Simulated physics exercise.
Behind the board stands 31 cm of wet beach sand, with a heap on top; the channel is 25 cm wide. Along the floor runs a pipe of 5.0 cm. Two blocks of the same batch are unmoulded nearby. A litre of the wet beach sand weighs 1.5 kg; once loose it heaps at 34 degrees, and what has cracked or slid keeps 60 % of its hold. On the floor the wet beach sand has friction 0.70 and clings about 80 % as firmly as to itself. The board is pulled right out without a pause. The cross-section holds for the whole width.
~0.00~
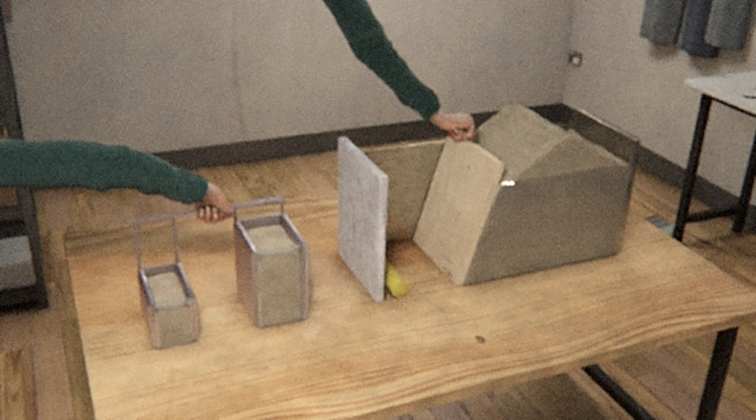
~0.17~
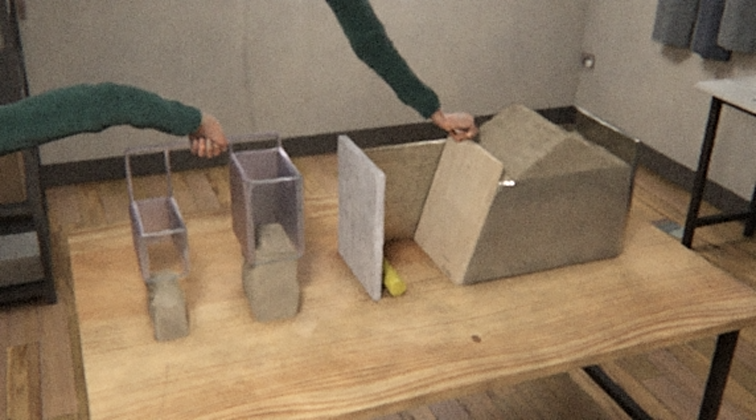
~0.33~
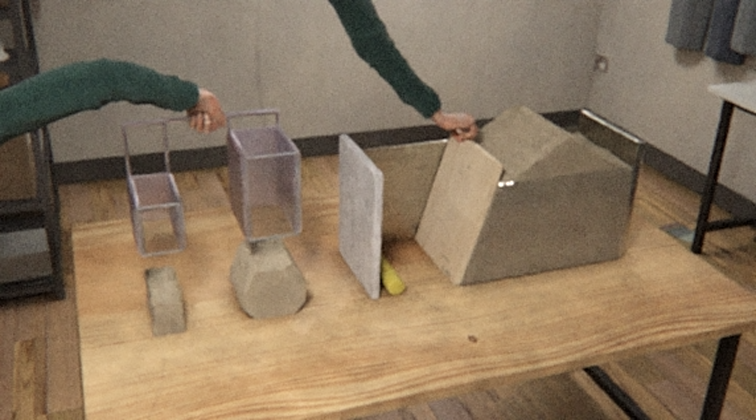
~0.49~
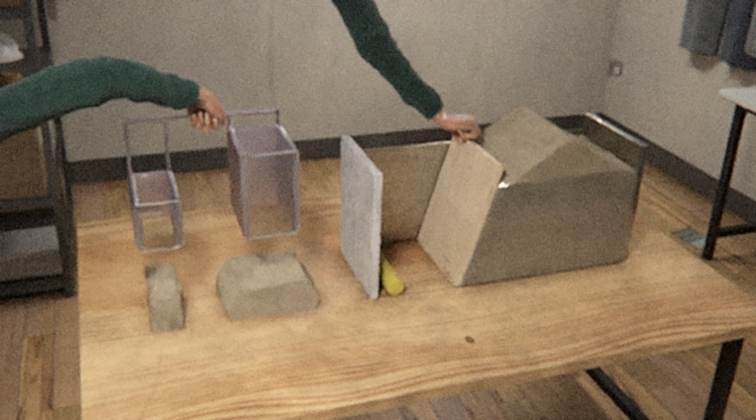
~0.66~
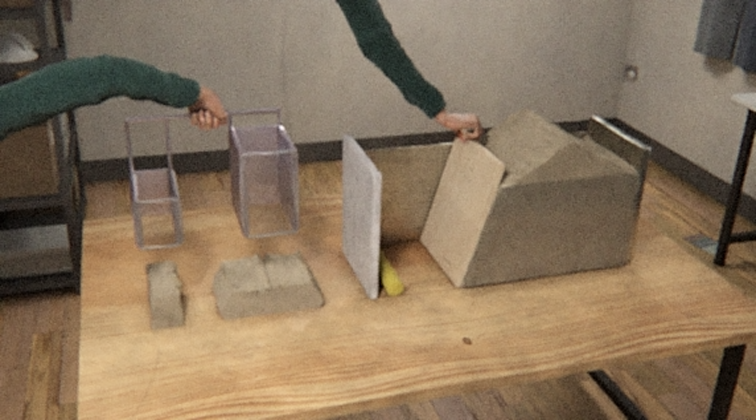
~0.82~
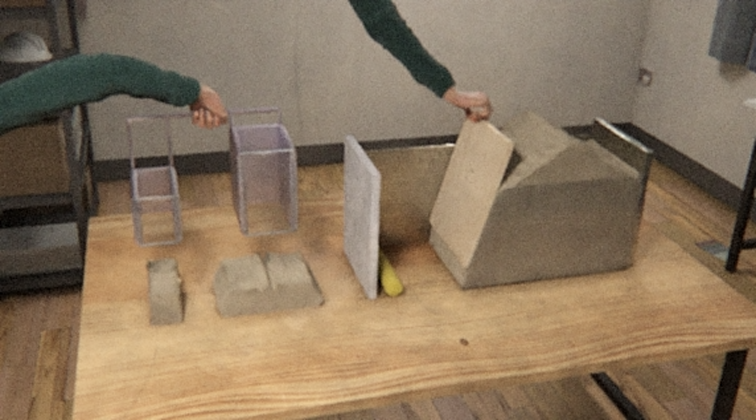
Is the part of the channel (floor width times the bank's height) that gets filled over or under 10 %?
It comes out over 10 %.
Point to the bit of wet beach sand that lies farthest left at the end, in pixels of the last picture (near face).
At about (406, 291).
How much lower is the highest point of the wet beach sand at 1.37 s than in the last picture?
Roughly 0.5 cm.
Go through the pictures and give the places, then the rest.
Top of the board at (500, 183), not yet moved; crest of the wet beach sand at (569, 138); block heights 10 cm, 21 cm (left to right), in the first picture.
Top of the board at (499, 183), not yet moved; crest of the wet beach sand at (569, 138); block heights 10 cm, 20 cm (left to right), in the second picture.
Top of the board at (498, 184), not yet moved; crest of the wet beach sand at (570, 140); block heights 10 cm, 15 cm (left to right), in the third picture.
Top of the board at (498, 185), not yet moved; crest of the wet beach sand at (571, 141); block heights 10 cm, 10 cm (left to right), in the fourth picture.
Top of the board at (500, 184), moved 7 mm; crest of the wet beach sand at (573, 144); block heights 10 cm, 9.7 cm (left to right), in the fifth picture.
Top of the board at (509, 163), moved 7.7 cm; crest of the wet beach sand at (574, 146); block heights 10 cm, 9.7 cm (left to right), in the sixth picture.
After 1.07 s, the face still stands, with nothing on top of the pipe; the channel is 0 % full.
After 1.37 s, the face still stands, with nothing on top of the pipe; the channel is 0 % full.
After 1.66 s, the fallen stuff reaches 15 % of the way across, with nothing on top of the pipe; the channel is 6 % full.
After 1.96 s, the fallen stuff reaches 56 % of the way across, with nothing on top of the pipe; the channel is 25 % full.
After 2.45 s, the fallen stuff reaches 66 % of the way across, with nothing on top of the pipe; the channel is 28 % full.
